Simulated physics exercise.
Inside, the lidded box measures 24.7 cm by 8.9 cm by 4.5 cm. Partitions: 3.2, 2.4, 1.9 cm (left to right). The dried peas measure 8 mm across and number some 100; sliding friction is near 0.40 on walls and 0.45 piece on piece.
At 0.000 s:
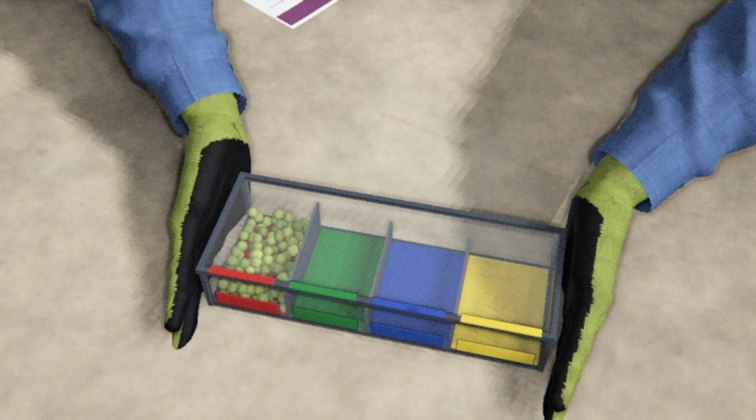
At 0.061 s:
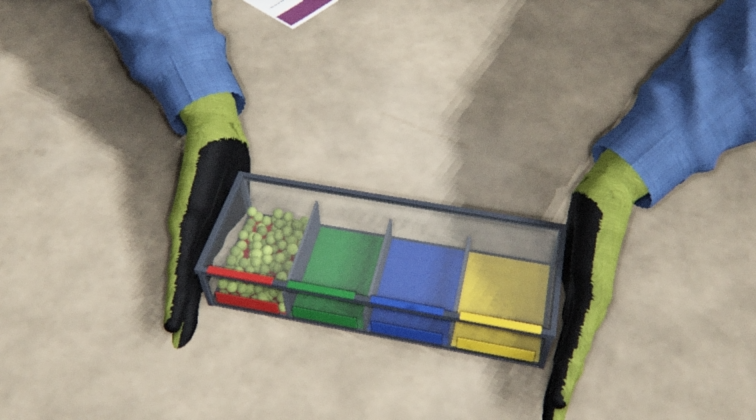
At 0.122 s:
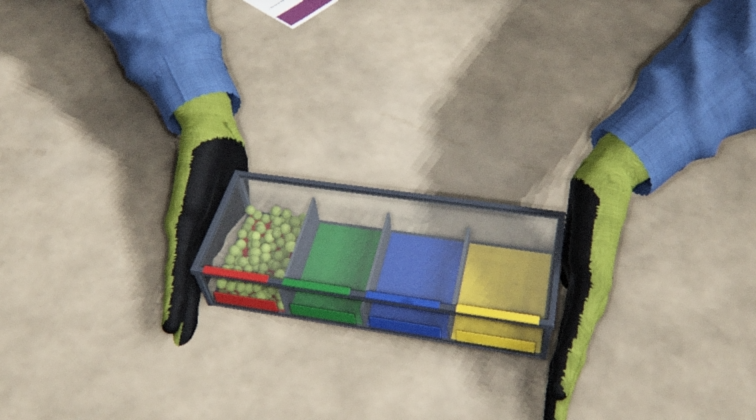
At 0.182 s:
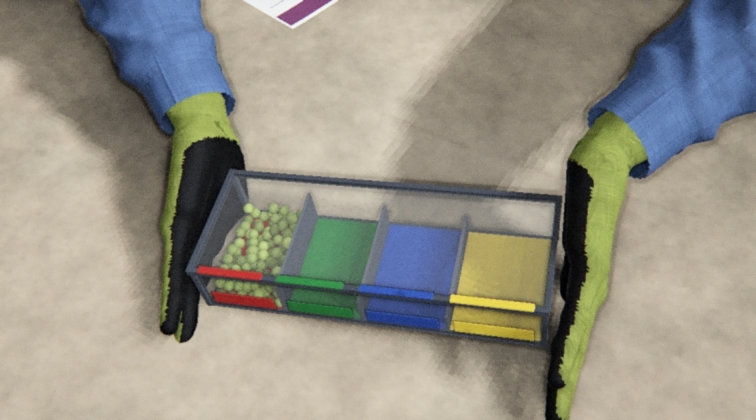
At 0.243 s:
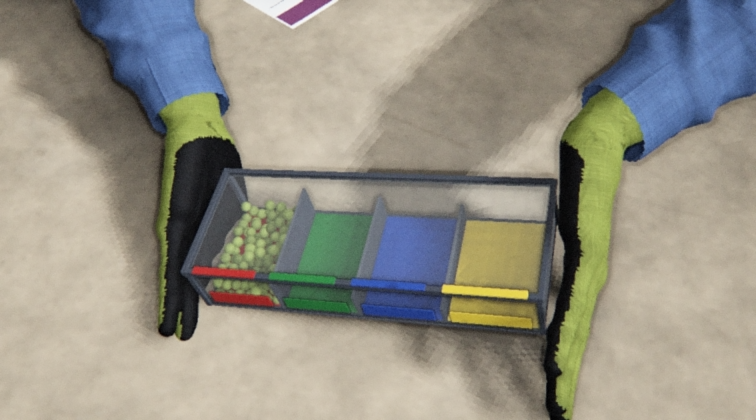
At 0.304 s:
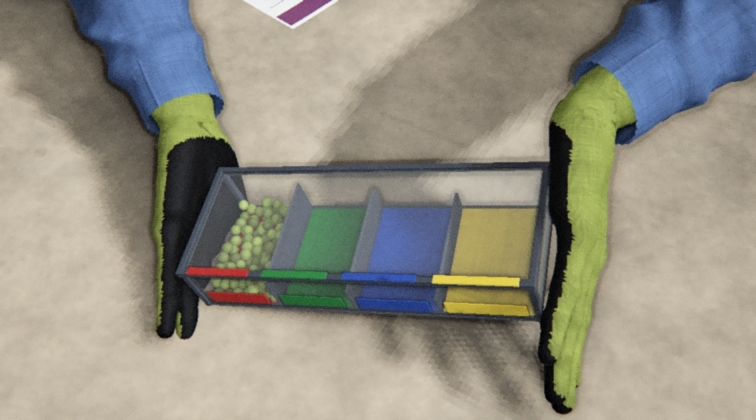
To begin with, two gloved hands hold a clear lidded box nearly level, with green peas in its red-marked left section and the green, blue and yellow sections empty. The hands then gradually tilt the box, its left front corner lowest, while the peas stay in the red section.
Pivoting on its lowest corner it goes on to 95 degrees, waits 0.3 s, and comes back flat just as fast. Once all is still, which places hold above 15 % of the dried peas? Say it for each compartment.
Red: Over, blue: Under, green: Under, yellow: Under.
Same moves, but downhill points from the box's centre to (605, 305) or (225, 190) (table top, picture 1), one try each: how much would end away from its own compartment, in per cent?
Some 35 and 0 per cent.
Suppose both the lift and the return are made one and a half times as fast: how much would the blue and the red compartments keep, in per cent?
In that case blue 0; red 100.
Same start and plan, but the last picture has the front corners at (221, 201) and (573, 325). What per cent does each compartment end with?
Red 55; blue 0; green 5; yellow 40.
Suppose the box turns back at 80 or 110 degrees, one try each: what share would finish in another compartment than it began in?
About 0 and 0 per cent.
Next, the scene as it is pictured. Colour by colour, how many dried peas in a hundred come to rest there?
Red 100, blue 0, green 0, yellow 0.
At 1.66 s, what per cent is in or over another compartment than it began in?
Roughly 0 per cent.
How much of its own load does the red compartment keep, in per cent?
Some 100 per cent.
After 1.66 s, tilt 95 degrees; red 100 %.
After 2.57 s, tilt 47 degrees; red 100 %.
Then, at 3.48 s, tilt 0 degrees; red 100 %.
In the end, at 4.2 s, red 100 %, blue 0 %, green 0 %, yellow 0 %.
